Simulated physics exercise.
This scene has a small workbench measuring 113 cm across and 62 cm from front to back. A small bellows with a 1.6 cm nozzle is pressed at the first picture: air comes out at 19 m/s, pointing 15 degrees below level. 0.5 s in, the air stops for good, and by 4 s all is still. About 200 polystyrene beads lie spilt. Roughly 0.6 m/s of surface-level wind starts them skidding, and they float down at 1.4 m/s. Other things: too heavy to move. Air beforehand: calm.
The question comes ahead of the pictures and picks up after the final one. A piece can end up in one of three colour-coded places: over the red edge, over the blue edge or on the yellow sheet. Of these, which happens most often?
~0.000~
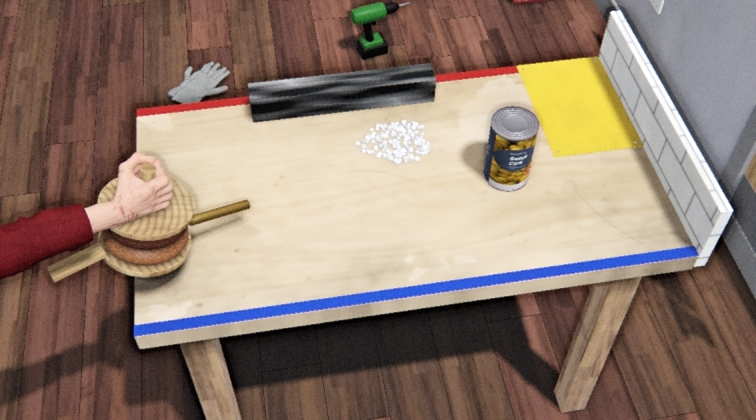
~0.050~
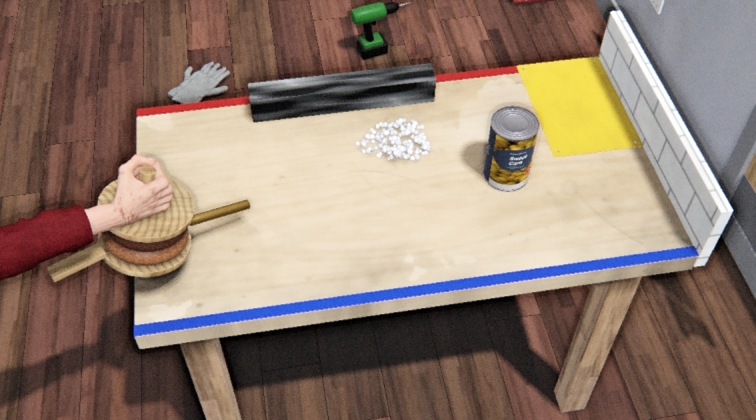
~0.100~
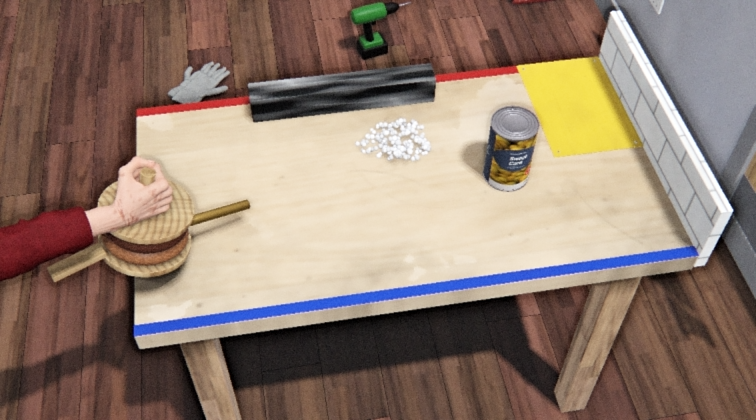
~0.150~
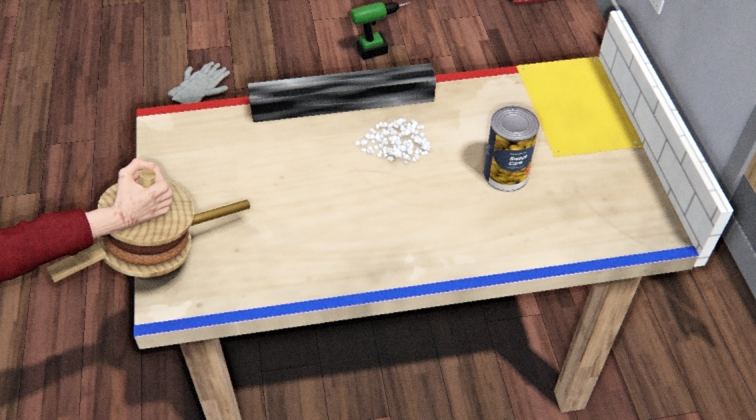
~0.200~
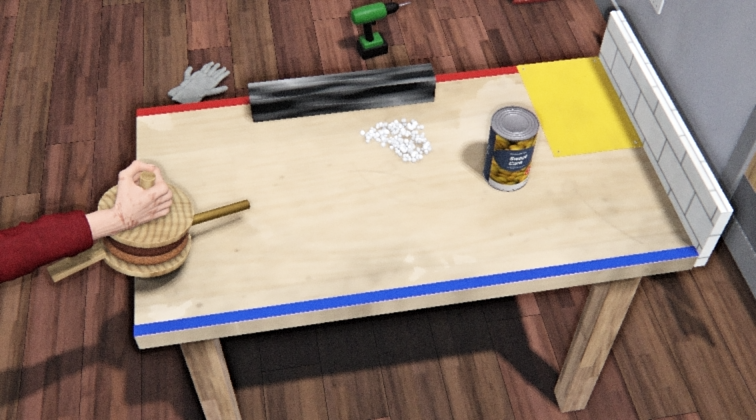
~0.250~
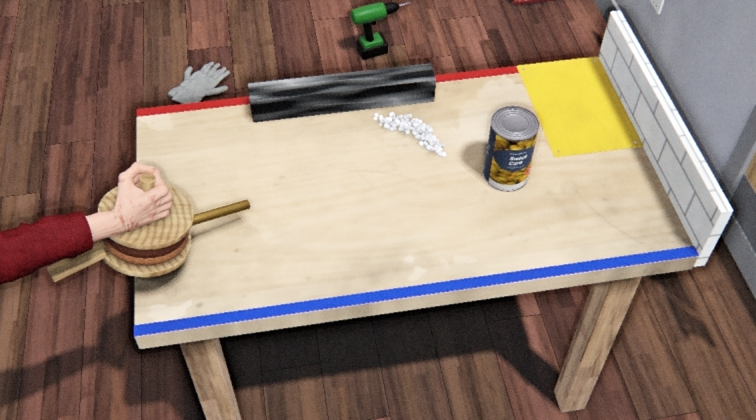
Mostly red.
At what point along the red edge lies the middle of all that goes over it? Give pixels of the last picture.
(504, 68).
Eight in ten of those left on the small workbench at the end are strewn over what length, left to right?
Looks like some 0 cm to me.
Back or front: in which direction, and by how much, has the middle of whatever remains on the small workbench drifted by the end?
To the back, by about 10 cm.
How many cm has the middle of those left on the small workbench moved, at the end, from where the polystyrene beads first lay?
The middle is roughly 55 cm from where it started.
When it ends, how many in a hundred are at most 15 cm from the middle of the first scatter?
Some 0 per cent.
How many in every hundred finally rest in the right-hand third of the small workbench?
I'd estimate around 20 per cent.
After 0.8 s the count stands so, 0 % are over the blue edge, 76 % over the red edge and 22 % on the yellow sheet; the middle of those left on the top is near (612, 87).
After 1.3 s the count stands so, 0 % are over the blue edge, 80 % over the red edge and 15 % on the yellow sheet; the middle of those left on the top is near (612, 87).
After 2.2 s the count stands so, 0 % are over the blue edge, 80 % over the red edge and 15 % on the yellow sheet; the middle of those left on the top is near (612, 87).
After 4.0 s, at the end, 0 % are over the blue edge, 80 % over the red edge and 15 % on the yellow sheet; the middle of those left on the top is near (612, 87).
